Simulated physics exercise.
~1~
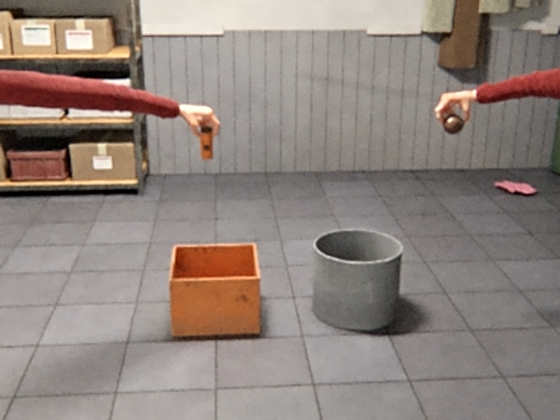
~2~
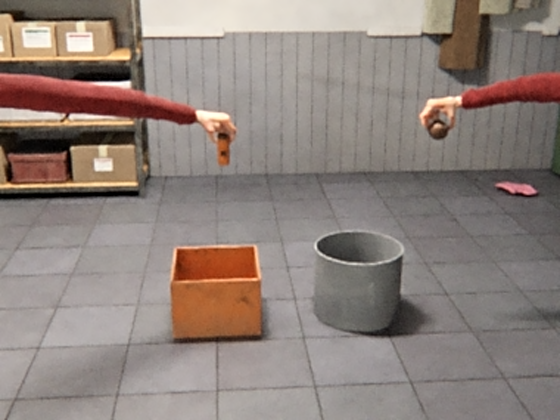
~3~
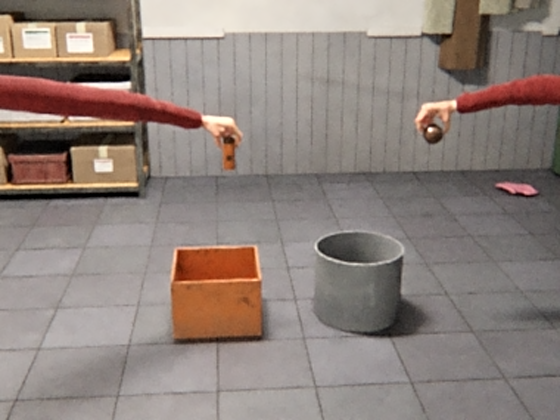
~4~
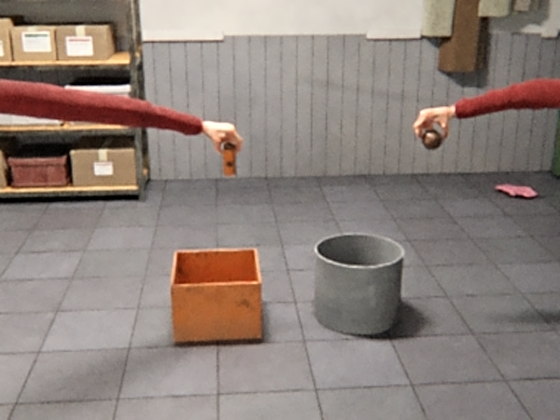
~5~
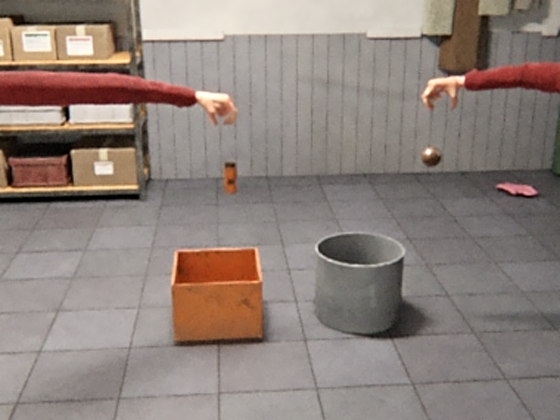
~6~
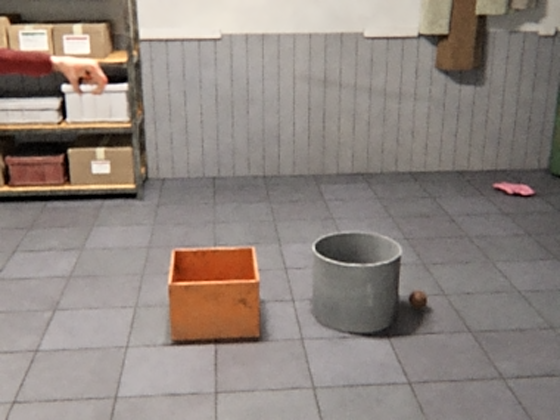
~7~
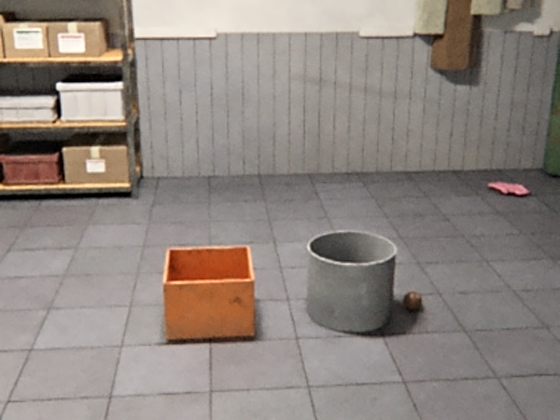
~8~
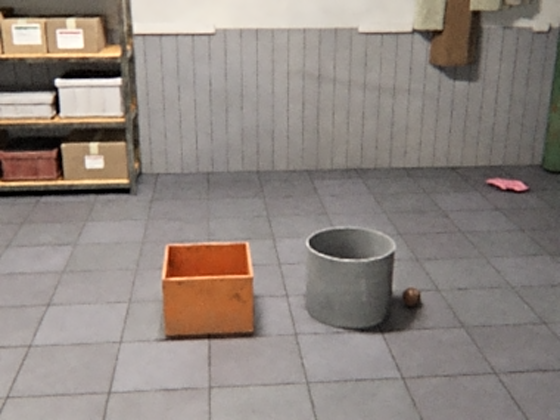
Tiled storage room with two hands releasing an orange shaker into an orange crate and a brown onion beside a grey bucket.
